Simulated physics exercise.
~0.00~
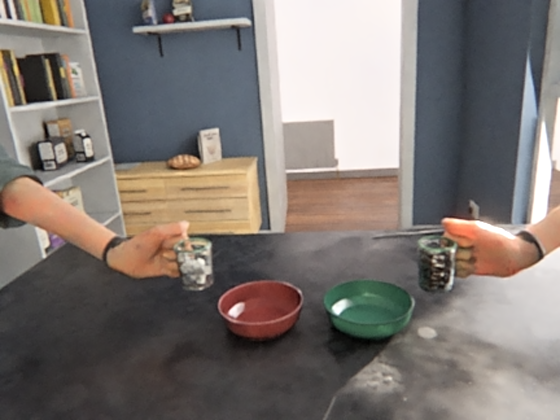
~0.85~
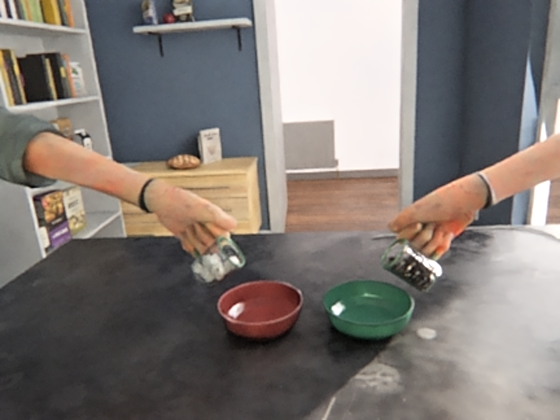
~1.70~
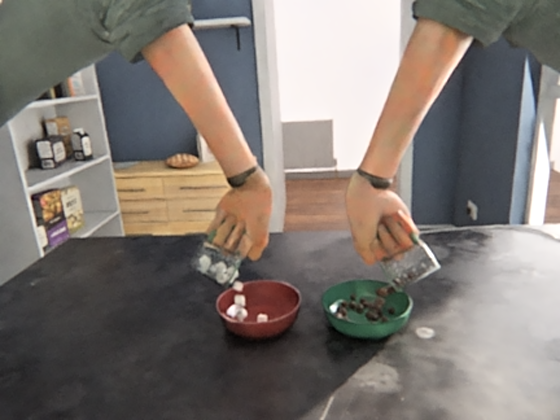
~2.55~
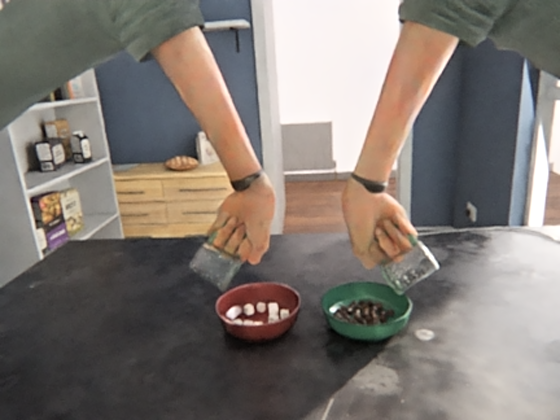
Two hands tip clear cups, emptying white pieces into the red dish, dark into green.
